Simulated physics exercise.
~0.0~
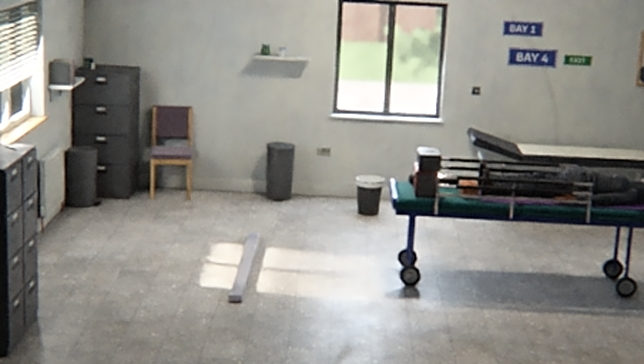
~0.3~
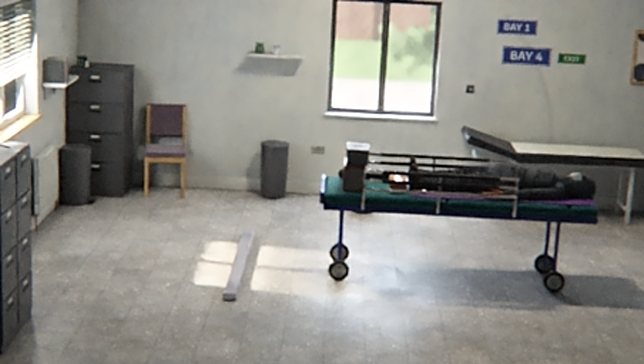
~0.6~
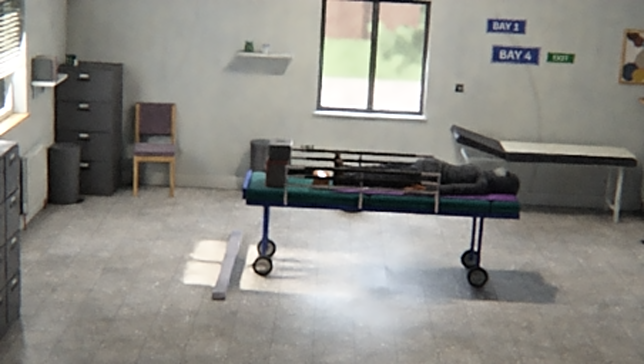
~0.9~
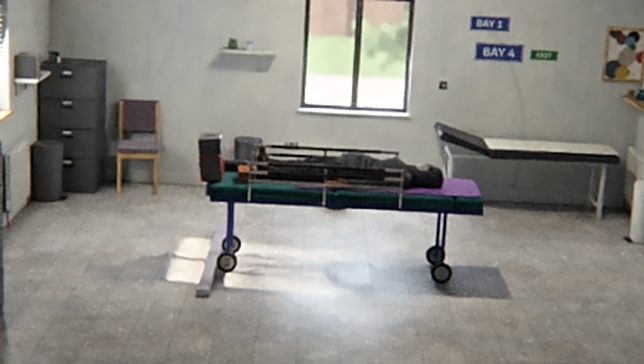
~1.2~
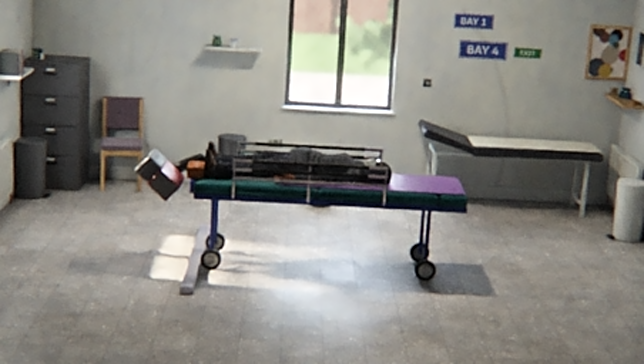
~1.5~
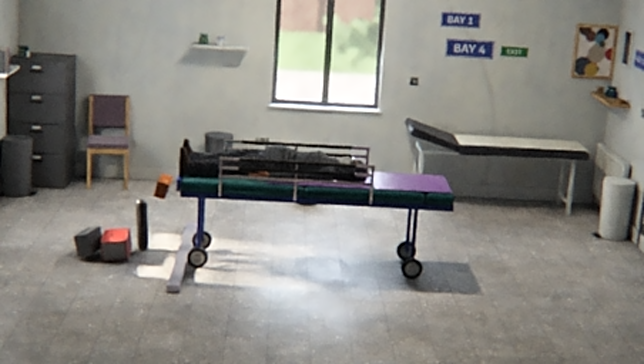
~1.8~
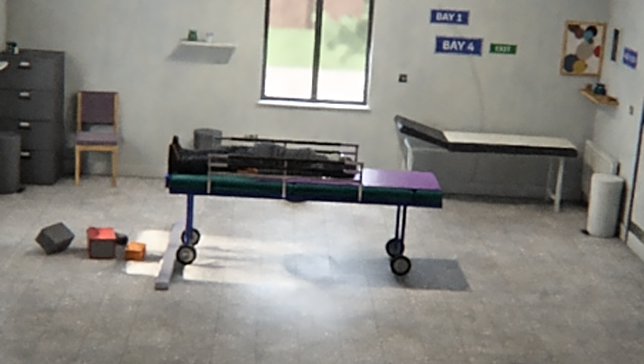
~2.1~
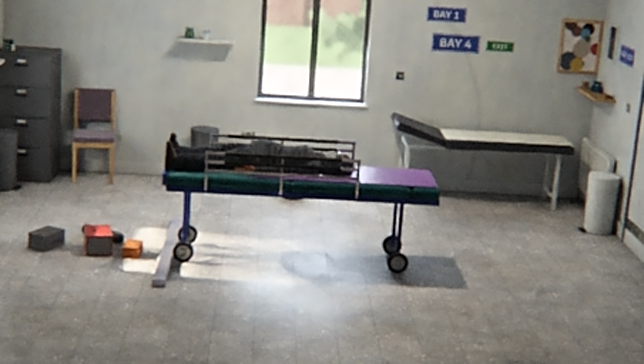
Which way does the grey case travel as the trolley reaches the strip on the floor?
The grey case moves to the left, going over the left end of the trolley and down to the floor.
